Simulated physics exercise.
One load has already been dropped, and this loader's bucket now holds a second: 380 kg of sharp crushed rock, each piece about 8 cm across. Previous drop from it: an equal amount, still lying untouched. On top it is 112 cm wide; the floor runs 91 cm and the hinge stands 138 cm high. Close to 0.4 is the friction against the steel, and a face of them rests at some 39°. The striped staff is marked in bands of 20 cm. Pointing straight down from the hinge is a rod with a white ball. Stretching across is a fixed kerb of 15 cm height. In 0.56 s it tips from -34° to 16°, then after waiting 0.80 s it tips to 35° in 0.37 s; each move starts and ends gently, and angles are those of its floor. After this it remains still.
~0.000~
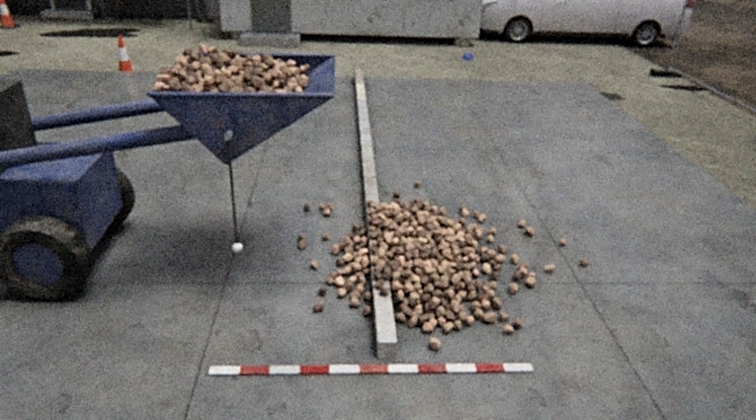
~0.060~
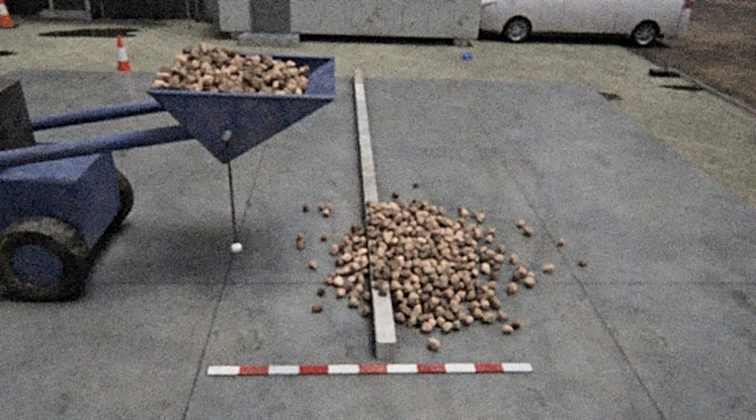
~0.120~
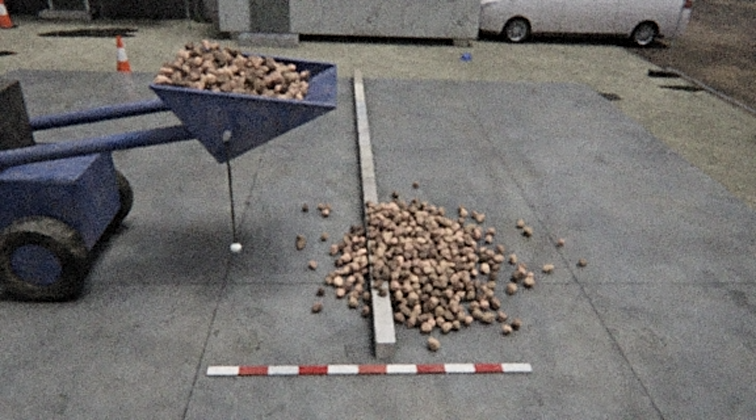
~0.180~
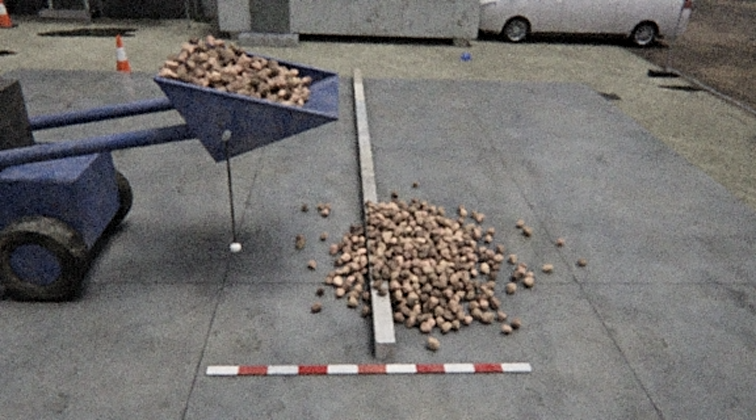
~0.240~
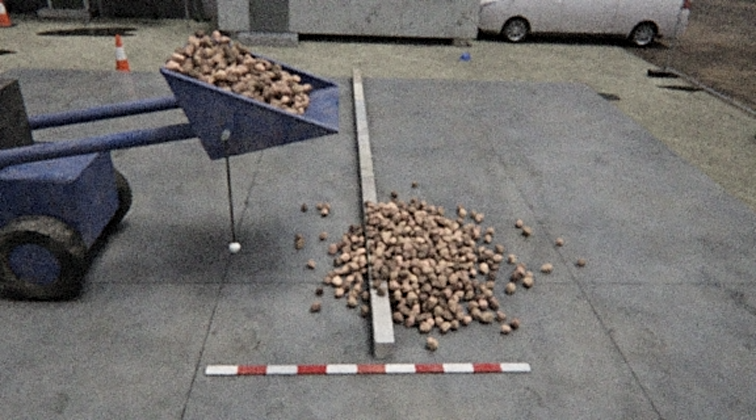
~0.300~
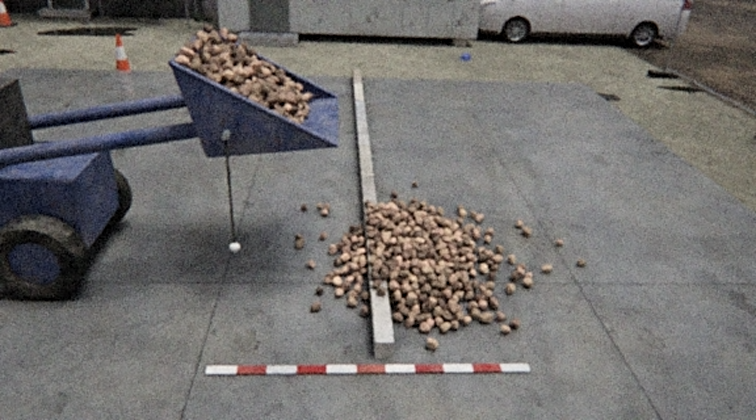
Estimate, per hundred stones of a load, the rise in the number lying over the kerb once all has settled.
Roughly 11 more per hundred.
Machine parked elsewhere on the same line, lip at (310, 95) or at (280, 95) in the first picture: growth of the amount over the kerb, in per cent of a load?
Case one about 0 %, case two about 0 %.
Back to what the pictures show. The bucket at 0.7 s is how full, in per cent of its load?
Still inside: Some 100 %.
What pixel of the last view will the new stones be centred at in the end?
Middle: Approx. (347, 245) px.
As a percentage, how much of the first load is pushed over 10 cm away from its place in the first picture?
I'd put it at about 0 per cent.
After 0.4 s the floor is at 8°; in per cent of one load, 100 in the bucket, 14 on this side of the kerb, 86 over the kerb; the foremost stones are at (539, 256).
After 0.7 s the floor is at 16°; in per cent of one load, 100 in the bucket, 14 on this side of the kerb, 86 over the kerb; the foremost stones are at (539, 256).
After 2.2 s the floor is at 35°; in per cent of one load, 28 in the bucket, 80 on this side of the kerb, 93 over the kerb; the foremost stones are at (539, 256).
After 4.8 s the floor is at 35°; in per cent of one load, 0 in the bucket, 104 on this side of the kerb, 96 over the kerb; the foremost stones are at (539, 256). Net gain over the kerb, 11.
